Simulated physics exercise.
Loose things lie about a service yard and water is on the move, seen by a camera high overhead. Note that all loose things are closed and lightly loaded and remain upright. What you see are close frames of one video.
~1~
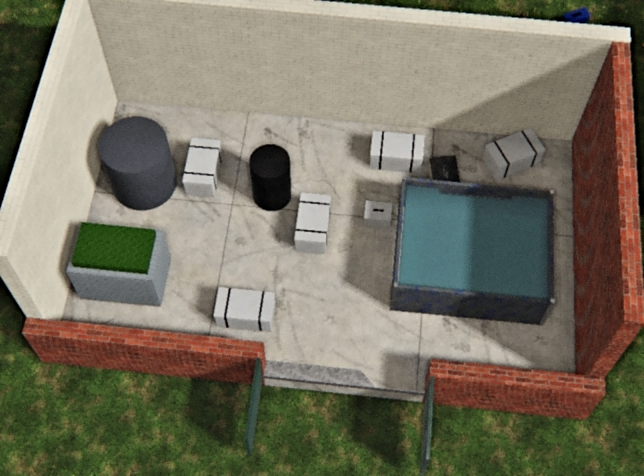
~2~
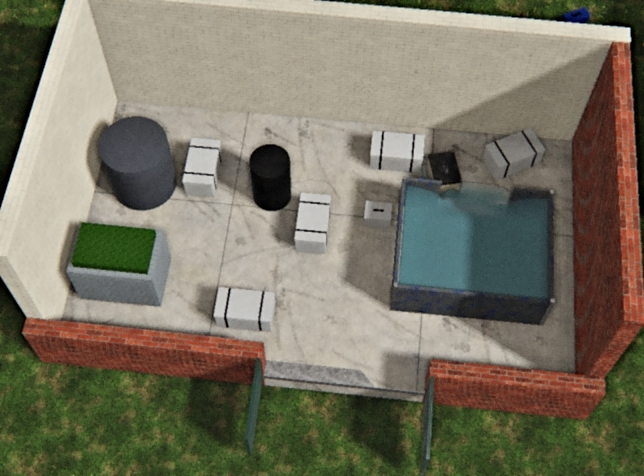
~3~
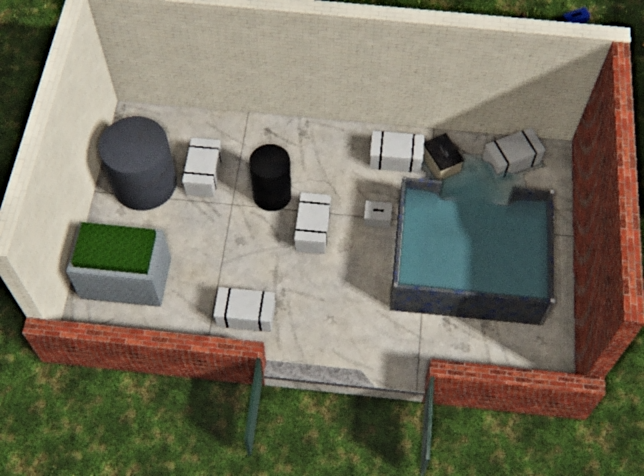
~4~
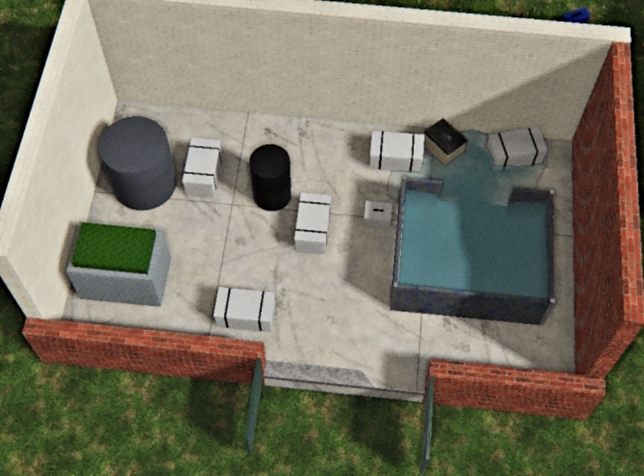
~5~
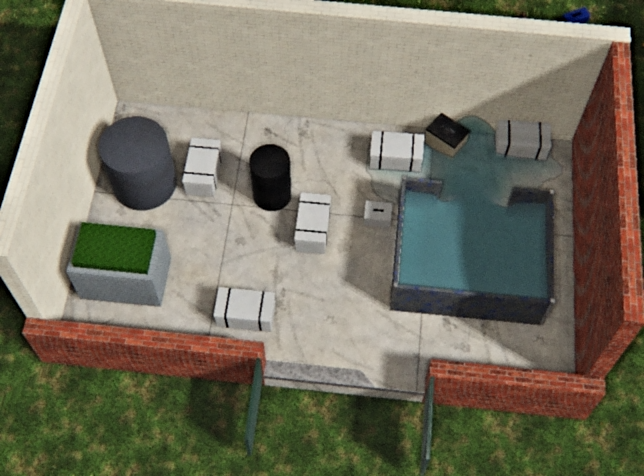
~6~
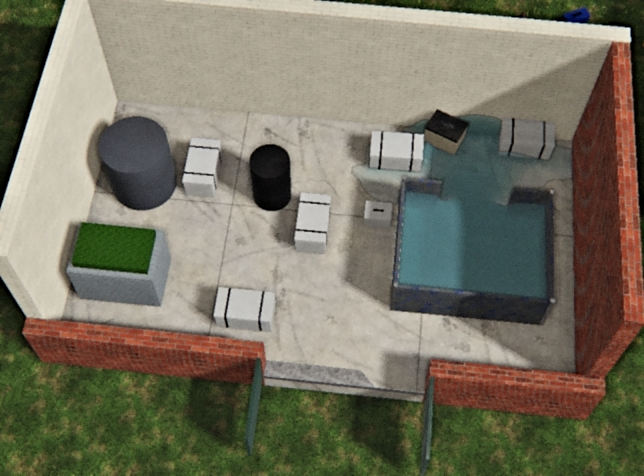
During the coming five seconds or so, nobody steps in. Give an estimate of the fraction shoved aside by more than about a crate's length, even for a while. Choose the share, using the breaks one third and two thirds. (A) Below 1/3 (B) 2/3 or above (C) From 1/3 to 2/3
From 1/3 to 2/3.
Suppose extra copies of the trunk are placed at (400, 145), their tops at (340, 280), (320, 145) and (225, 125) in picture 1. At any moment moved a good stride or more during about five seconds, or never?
Results - 1: Doesn't go far; 2: Ends up far away; 3: Ends up far away.
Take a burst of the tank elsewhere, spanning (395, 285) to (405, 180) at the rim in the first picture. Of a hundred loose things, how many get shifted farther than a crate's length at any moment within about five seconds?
It comes out at roughly 60 per cent.
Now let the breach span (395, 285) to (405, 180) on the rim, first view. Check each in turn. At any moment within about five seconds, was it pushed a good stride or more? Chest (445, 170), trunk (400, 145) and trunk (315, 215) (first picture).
Object by object: Short of it, short of it, covered the distance.
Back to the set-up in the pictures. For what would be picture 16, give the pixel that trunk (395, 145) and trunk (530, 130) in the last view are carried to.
About (318, 174) and (539, 173).
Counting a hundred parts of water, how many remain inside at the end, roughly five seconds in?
Near 100 per cent.
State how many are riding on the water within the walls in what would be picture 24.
You get 3.
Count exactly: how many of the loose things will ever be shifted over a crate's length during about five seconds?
So the number is 3.
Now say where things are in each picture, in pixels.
A chest at (445, 171), on the bottom; a trunk at (516, 147) rests on the ground; 0 of 7 have shifted, in the first picture.
A chest at (445, 167) rests on the ground, close to its start; a trunk at (516, 147), on the bottom; 1 of 7 have shifted, in the second picture.
A chest at (444, 151) rests on the ground, a stride from its start; a trunk at (516, 147), on the bottom; 1 of 7 have shifted, in the third picture.
A chest at (446, 135) rests on the ground, a stride from its start; a trunk at (518, 142), on the bottom, close to its start; 2 of 7 have shifted, in the fourth picture.
A chest at (448, 130), on the bottom, a stride from its start; a trunk at (525, 133), on the bottom, close to its start; 2 of 7 have shifted, in the fifth picture.
A chest at (447, 125), afloat, a stride from its start; a trunk at (529, 132) rests on the ground, a stride from its start; 2 of 7 have shifted, in the sixth picture.
A moment on, 1 of 7 are well off their spots; 1 afloat.
Next, 3 of 7 are well off their spots; 2 afloat.
Later, 2 of 7 are well off their spots; 3 afloat.
In the end, 2 of 7 are well off their spots, and 3 have been at some point; 3 afloat.
